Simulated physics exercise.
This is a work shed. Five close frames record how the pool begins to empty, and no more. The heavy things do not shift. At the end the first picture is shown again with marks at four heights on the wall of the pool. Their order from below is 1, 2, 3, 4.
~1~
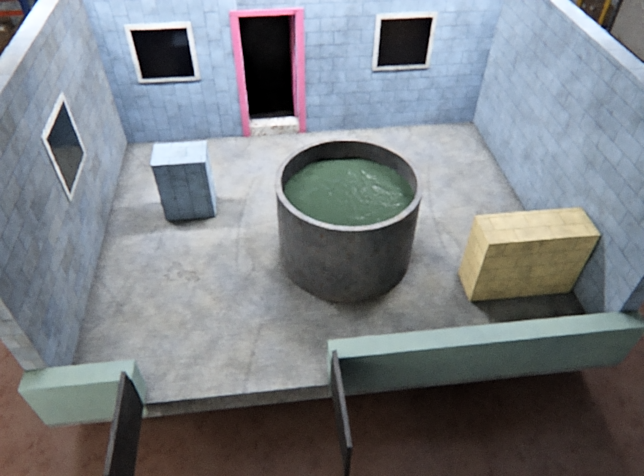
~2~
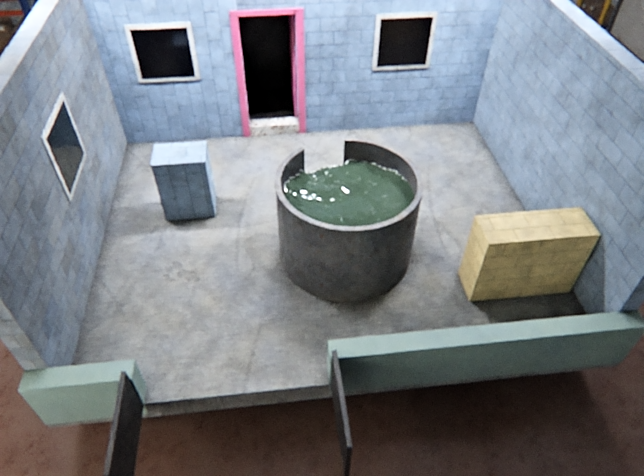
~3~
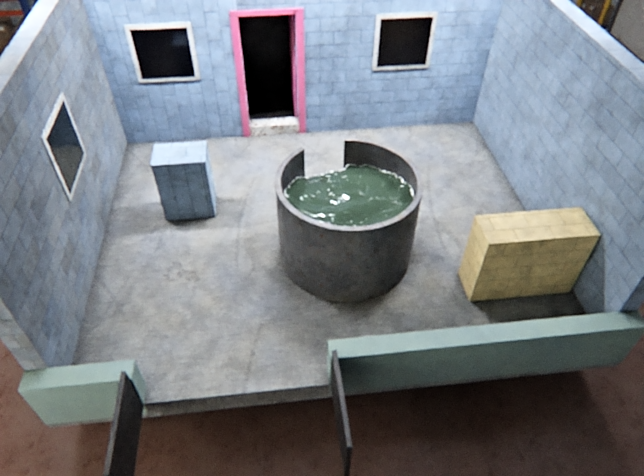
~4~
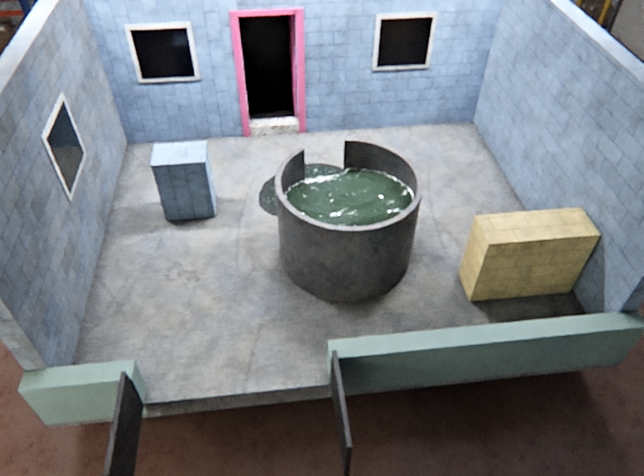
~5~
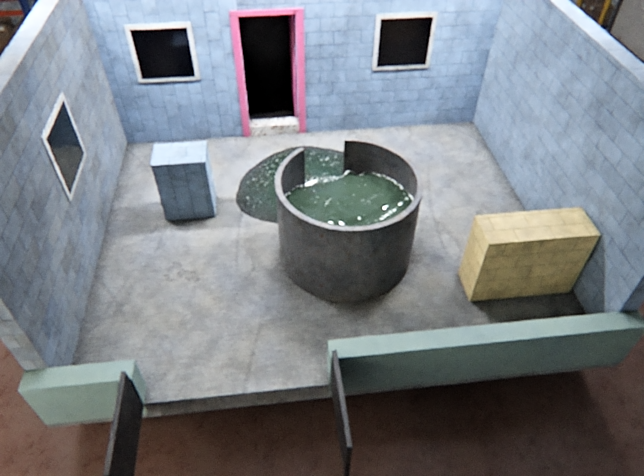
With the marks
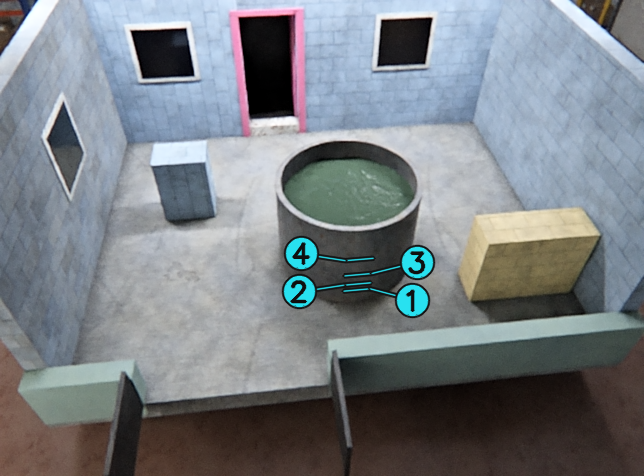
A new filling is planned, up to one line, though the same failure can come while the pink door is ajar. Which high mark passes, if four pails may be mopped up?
It is 3.
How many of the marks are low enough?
Three.
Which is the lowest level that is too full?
Here it is level 4.
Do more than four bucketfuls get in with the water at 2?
No.
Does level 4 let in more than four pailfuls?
Yes, it does.
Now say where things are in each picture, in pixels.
Water in the pool at rest, its middle at (348, 196); foot of the pink doorway at (275, 134); open gate at (232, 347).
Water covers 1 % of the ground, its front hidden from here.
Water covers 2 % of the ground, its front hidden from here.
Water covers 6 % of the ground, its front hidden from here.
Water covers 11 % of the ground and shows as far out as (243, 192).
On the marked copy, 1 at (356, 289); 2 at (357, 283); 3 at (358, 274); 4 at (359, 259); from the bottom up 1, 2, 3, 4.
For level 1, nothing gets over.
For level 2, nothing gets over.
For level 3, a splash gets over, under a bucket.
For level 4, about 7 bucketfuls get in.
